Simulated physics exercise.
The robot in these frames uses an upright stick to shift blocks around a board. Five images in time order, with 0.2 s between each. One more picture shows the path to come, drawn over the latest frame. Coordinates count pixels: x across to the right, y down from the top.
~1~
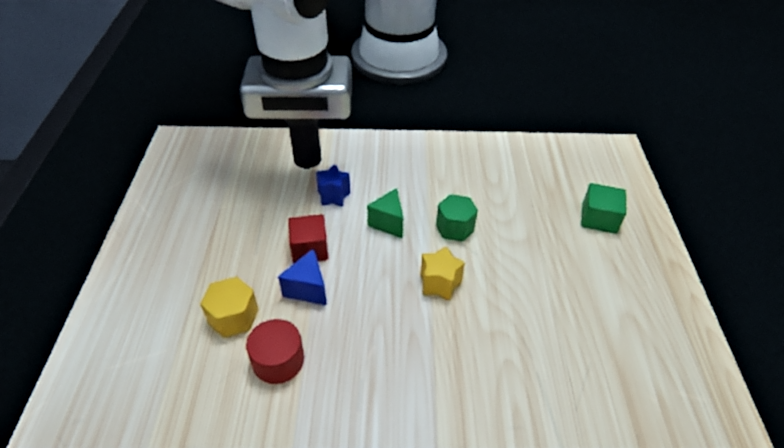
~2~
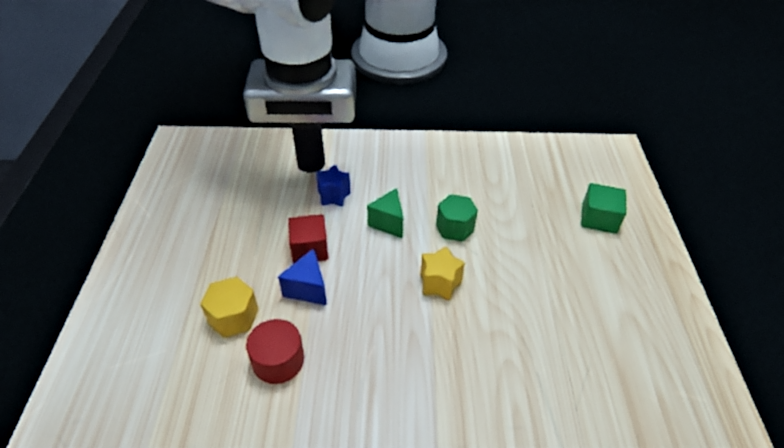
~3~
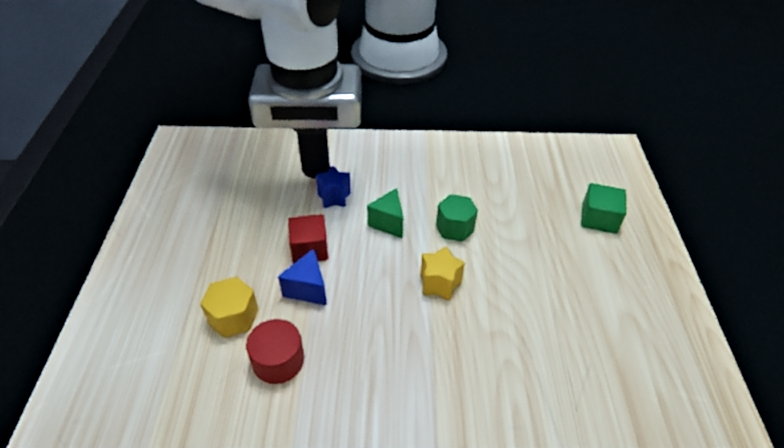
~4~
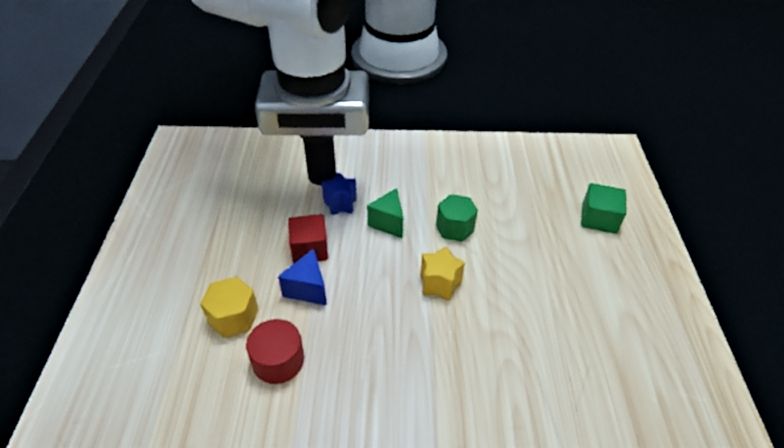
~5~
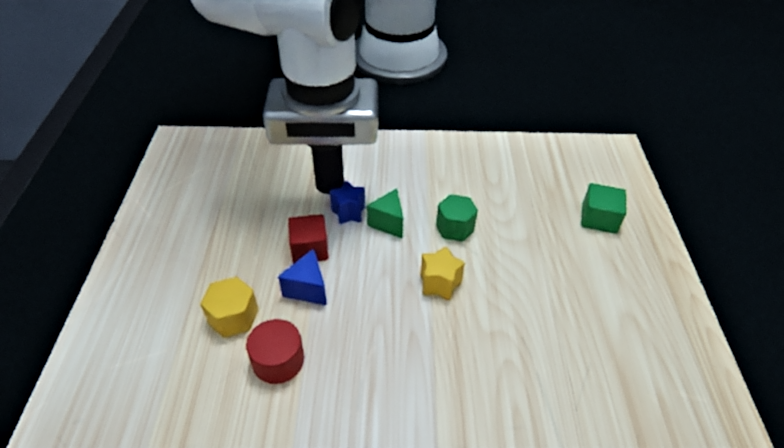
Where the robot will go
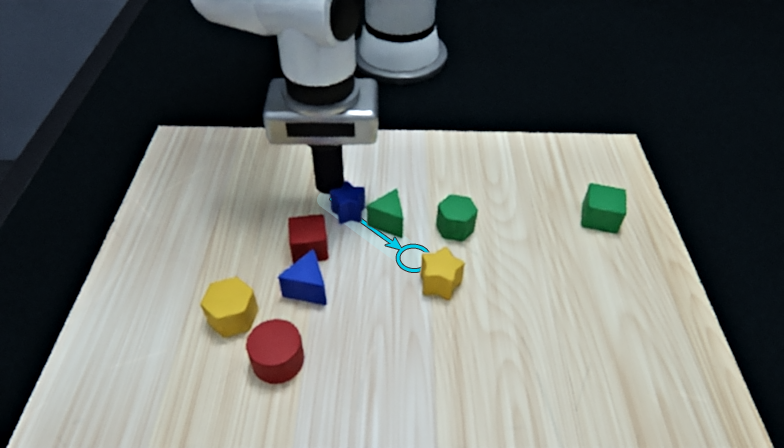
On the wooden board, the robot's stick pushes the blue star toward the green triangle.
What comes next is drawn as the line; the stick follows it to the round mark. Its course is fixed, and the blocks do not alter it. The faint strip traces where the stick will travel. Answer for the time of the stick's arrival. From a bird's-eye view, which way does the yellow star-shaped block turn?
It twists anticlockwise.
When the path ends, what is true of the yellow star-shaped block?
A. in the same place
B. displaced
Choice B: Displaced.
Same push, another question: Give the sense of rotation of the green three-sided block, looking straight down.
It swings round anticlockwise.
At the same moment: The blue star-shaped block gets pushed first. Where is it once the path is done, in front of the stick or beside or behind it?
I think it holds its spot in front.
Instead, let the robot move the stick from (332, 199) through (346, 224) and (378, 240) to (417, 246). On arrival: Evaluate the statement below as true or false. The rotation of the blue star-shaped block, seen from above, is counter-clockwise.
That claim is false.
Drawn move, in a line from (332, 199) to (414, 258).
On the path given first. One third of the way, stick at (357, 203); blue star-shaped block at (372, 214); green three-sided block at (404, 209), turned 45° anticlockwise.
Two thirds of the way, stick at (386, 224); blue star-shaped block at (398, 238), turned 20° clockwise; green three-sided block at (416, 215), turned 75° anticlockwise.
At the end, stick at (415, 244); blue star-shaped block at (419, 262), turned 40° clockwise; green three-sided block at (432, 218), turned 115° anticlockwise; yellow star-shaped block at (452, 275), turned 25° anticlockwise; green hexagon at (463, 205), turned 15° clockwise.
